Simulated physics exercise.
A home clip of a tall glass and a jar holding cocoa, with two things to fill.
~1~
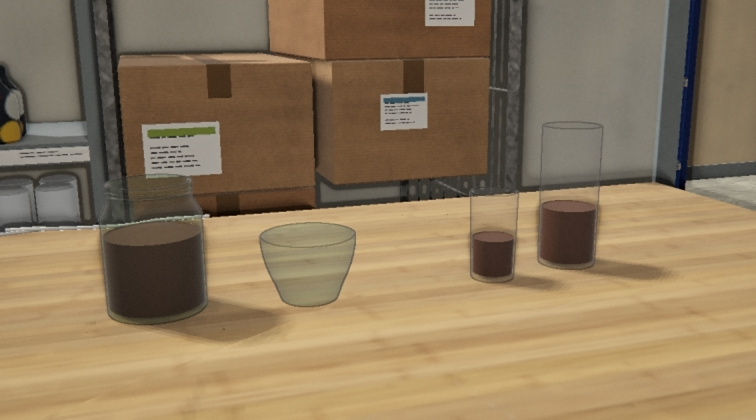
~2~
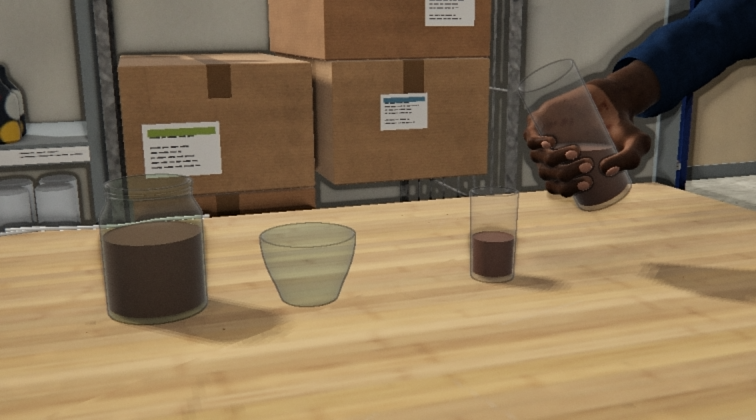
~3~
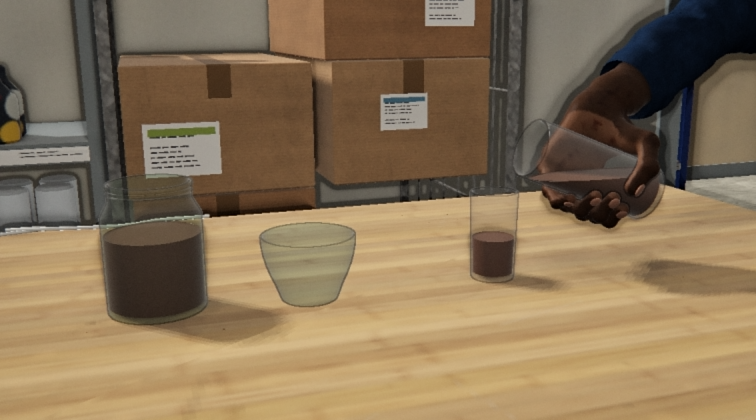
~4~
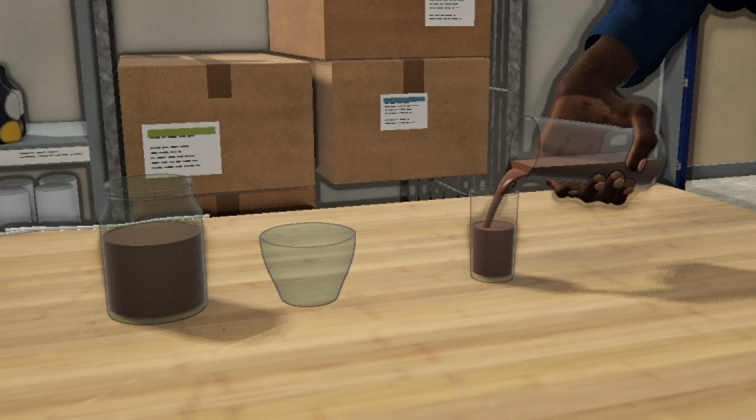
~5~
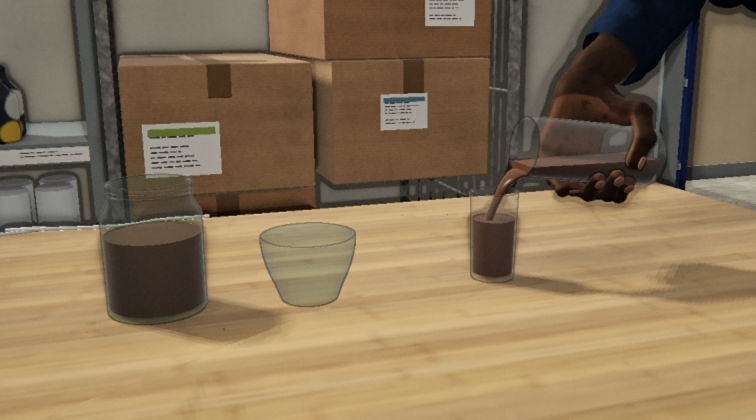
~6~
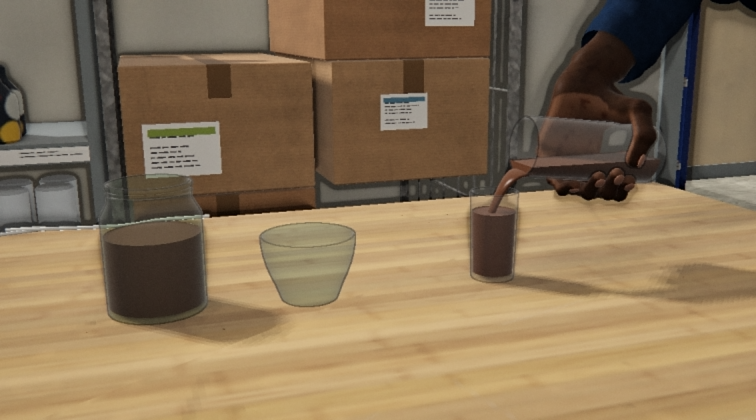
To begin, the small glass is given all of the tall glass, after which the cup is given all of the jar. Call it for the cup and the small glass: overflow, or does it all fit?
Cup: Overflow; small glass: Overflow.
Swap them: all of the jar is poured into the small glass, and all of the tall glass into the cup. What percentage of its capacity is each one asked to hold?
Estimate: 360 in a hundred, then 60 in a hundred.
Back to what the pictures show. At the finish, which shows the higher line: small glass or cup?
Result: Higher level in the one on the right.
Next, the small glass is full to the brim with a puddle round it.
Finally, the cup is full to the brim with a puddle round it; the small glass is full to the brim with a puddle round it.
